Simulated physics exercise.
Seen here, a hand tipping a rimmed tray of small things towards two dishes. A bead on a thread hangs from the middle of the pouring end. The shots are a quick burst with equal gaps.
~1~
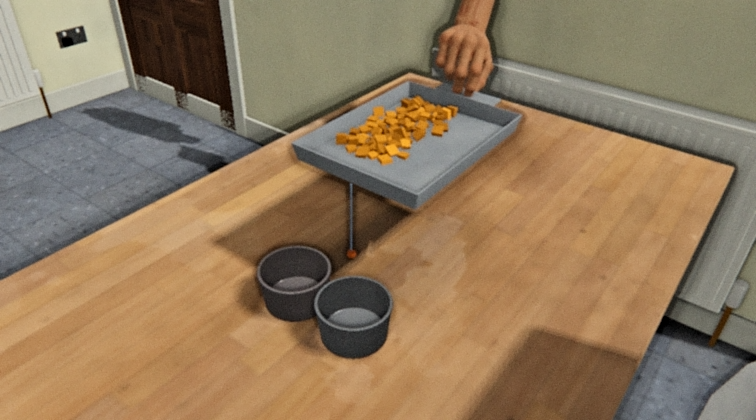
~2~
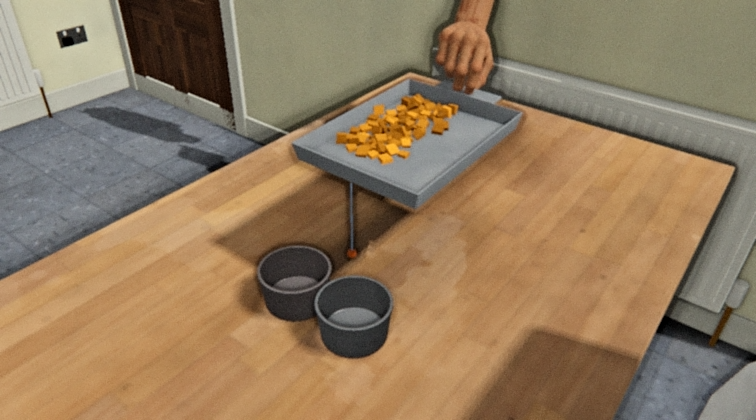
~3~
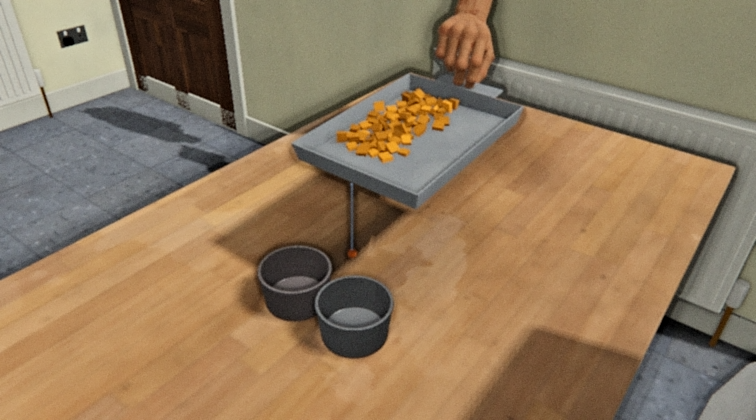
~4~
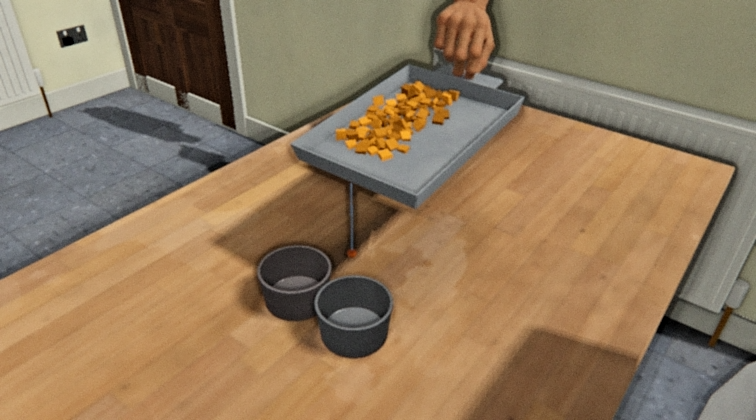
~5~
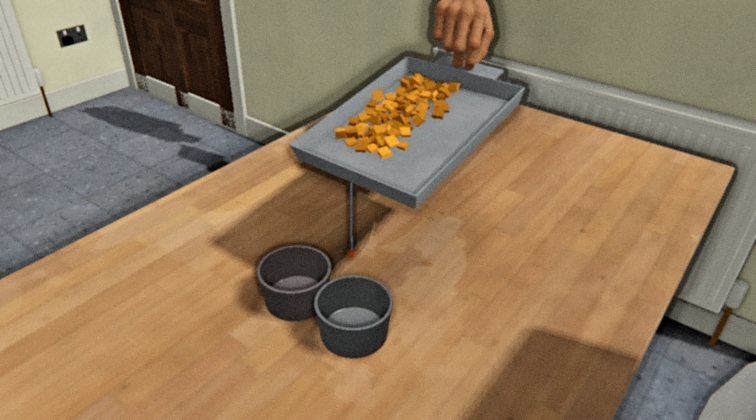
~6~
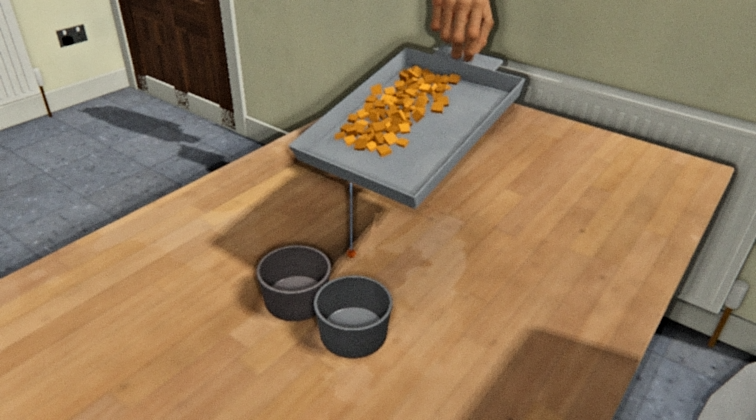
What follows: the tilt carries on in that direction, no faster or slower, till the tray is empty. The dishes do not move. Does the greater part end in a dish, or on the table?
They take more than half between them.
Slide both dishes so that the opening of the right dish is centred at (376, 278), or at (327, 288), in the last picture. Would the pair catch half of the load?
First under half, then over half.
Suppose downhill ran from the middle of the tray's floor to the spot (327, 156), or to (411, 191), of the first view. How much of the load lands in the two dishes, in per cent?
Near 10 % and 20 %.
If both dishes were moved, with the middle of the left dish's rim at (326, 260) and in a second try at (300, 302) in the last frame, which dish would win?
First the left one, then the dish on the left.
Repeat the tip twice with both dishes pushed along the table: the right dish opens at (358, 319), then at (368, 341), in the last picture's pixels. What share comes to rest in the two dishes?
About 70 and 30 per cent.
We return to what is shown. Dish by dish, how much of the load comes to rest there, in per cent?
About: Left dish 60, right dish 30 per cent.
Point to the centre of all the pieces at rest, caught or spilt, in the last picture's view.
At about (301, 300).
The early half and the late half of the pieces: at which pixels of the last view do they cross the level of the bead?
At about (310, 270), then at (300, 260).
Soon, tray tipped steeply; nearly all on the tray; a stray few in the air.
A while on, tray tipped right over; most on the tray; a small part in the right dish; a small part in the left dish; a stray few outside both.
Towards the end, tray tipped past a quarter turn; about a third in the right dish; about half in the left dish; a small part outside both.
Finally, tray tipped past a quarter turn; about a third in the right dish; about half in the left dish; a small part outside both.
